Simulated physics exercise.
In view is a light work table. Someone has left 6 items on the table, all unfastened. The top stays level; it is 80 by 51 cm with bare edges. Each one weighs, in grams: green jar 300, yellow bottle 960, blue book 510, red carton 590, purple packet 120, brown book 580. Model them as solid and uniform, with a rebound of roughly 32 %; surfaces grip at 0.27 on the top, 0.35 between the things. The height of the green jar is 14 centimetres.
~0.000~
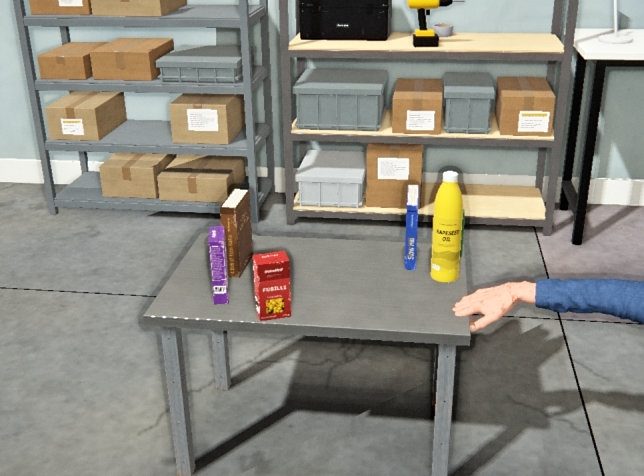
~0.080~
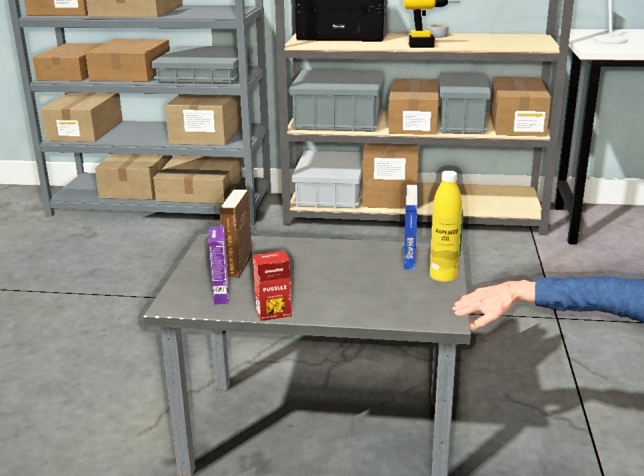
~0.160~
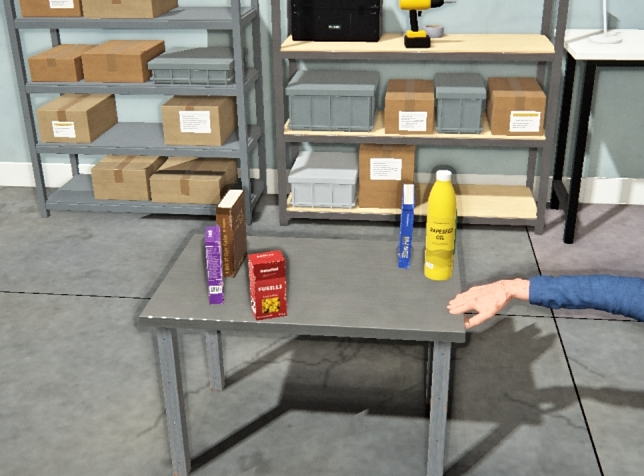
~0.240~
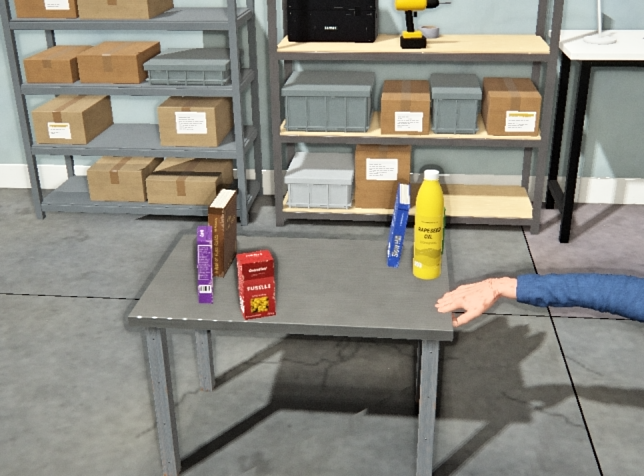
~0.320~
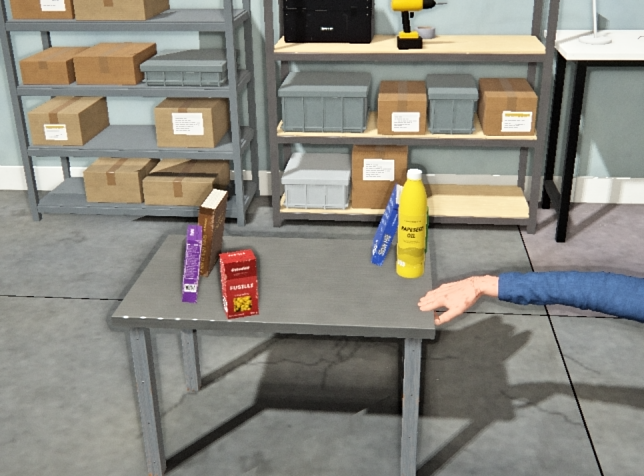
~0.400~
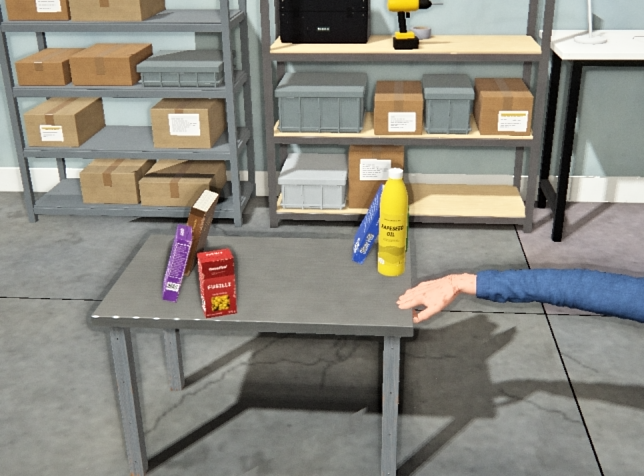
In a storage room, a grey table slides left beside an outstretched hand as the blue, brown and purple items progressively lean.
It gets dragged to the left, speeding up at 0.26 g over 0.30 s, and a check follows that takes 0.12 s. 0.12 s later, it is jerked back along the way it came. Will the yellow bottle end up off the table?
No.
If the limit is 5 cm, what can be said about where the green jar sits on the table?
The green jar remains in place.
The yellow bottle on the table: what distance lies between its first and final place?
About 29 cm.
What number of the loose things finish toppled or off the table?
Altogether, 4.
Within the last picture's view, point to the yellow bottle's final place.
About (344, 271).
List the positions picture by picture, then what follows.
In the first frame, yellow bottle (448, 227).
In the second frame, red carton (272, 286); purple packet (219, 265).
In the third frame, table 1 cm from its start; blue book (406, 225); brown book (232, 233).
In the fourth frame, table 4 cm from its start; blue book (399, 224) tilted 8°; red carton (256, 285).
In the fifth frame, table 9 cm from its start; blue book (389, 224) tilted 19°; purple packet (192, 264) tilted 9°.
In the sixth frame, table 14 cm from its start; yellow bottle (393, 222).
By 0.60 s, table 16 cm from its start; yellow bottle tilted 23° near (358, 219); blue book tilted 22°; red carton 6 cm from its spot.
By 0.80 s, table 11 cm from its start; yellow bottle on its side near (328, 252); purple packet tilted 70°; brown book tilted 42°.
By 1.00 s, purple packet now off the table; yellow bottle on its side near (342, 257); brown book on its side.
By 1.40 s, yellow bottle on its side near (346, 264); brown book on its side; blue book on its side.
When it is over (3.2 s), off the table, purple packet; lying over on the table, yellow bottle, blue book and brown book; not toppled but over 5 cm from the start, red carton; the last one within 5 cm of the start. In the last view, yellow bottle near (344, 271).
